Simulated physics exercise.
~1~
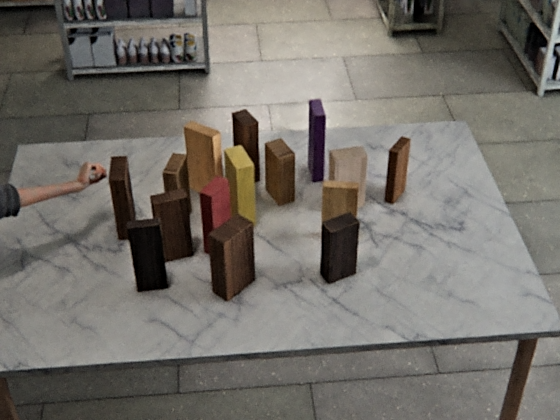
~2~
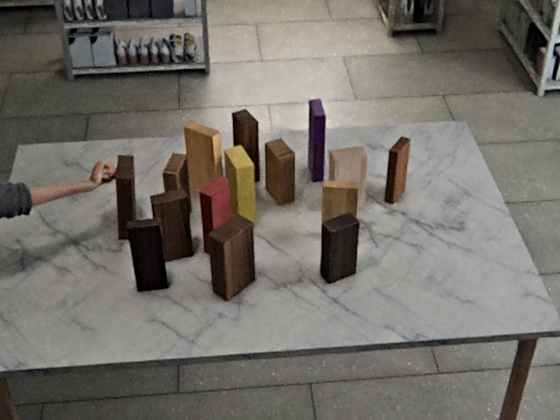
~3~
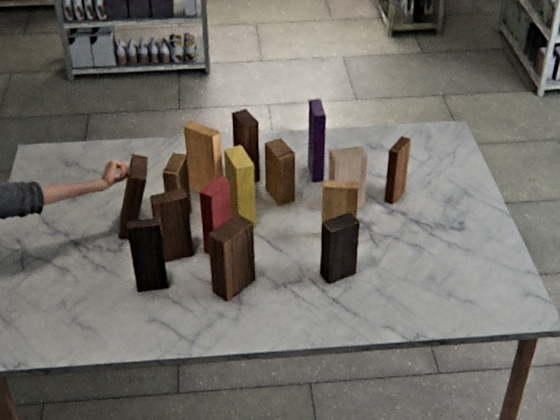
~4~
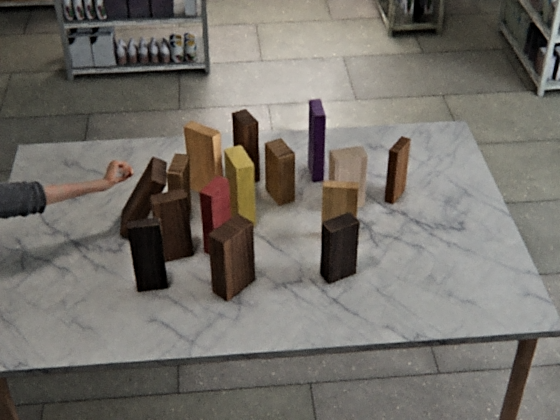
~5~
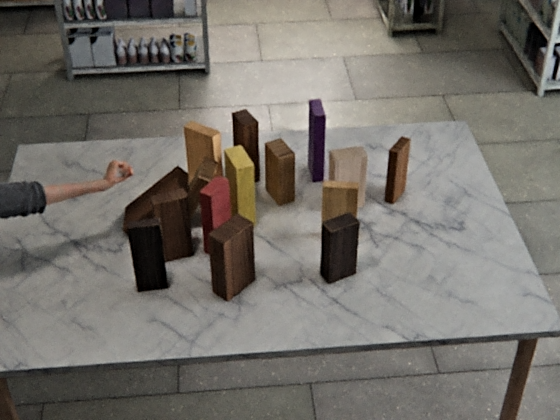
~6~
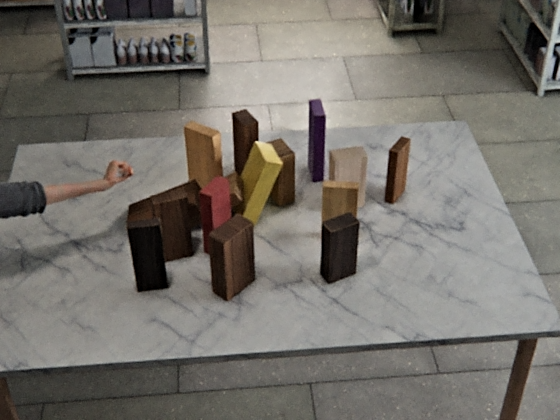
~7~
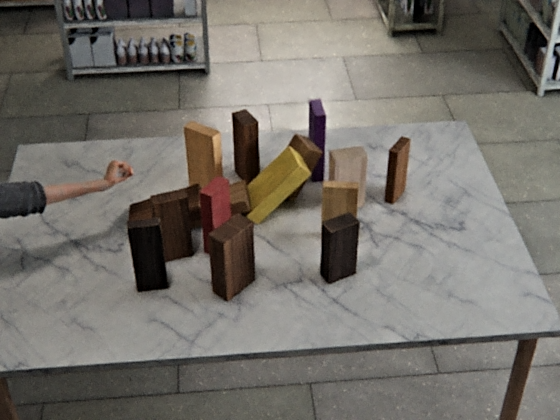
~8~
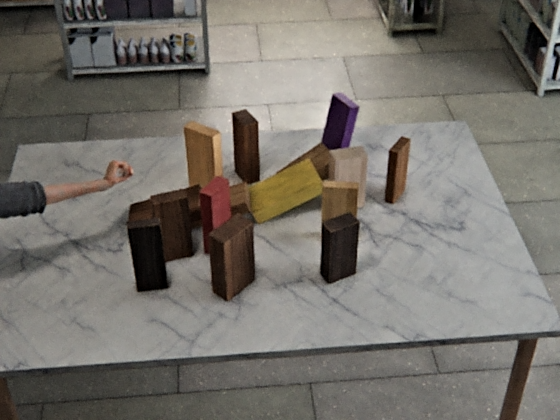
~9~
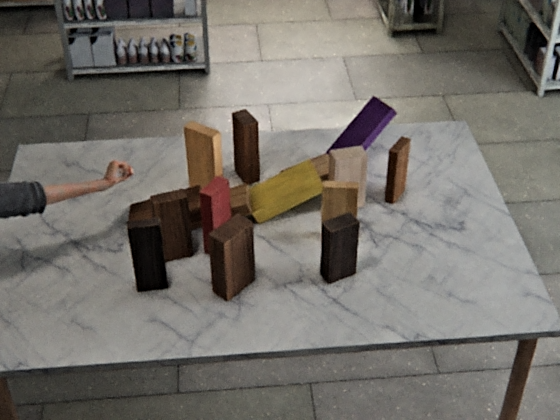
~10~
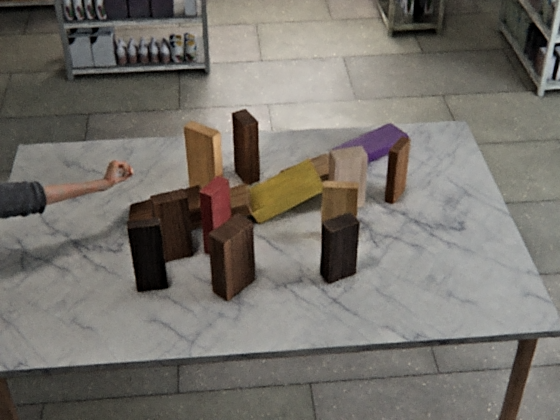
Wooden blocks toppling rightward across a marble table after a hand tips one, the yellow and purple falling, the red left standing.
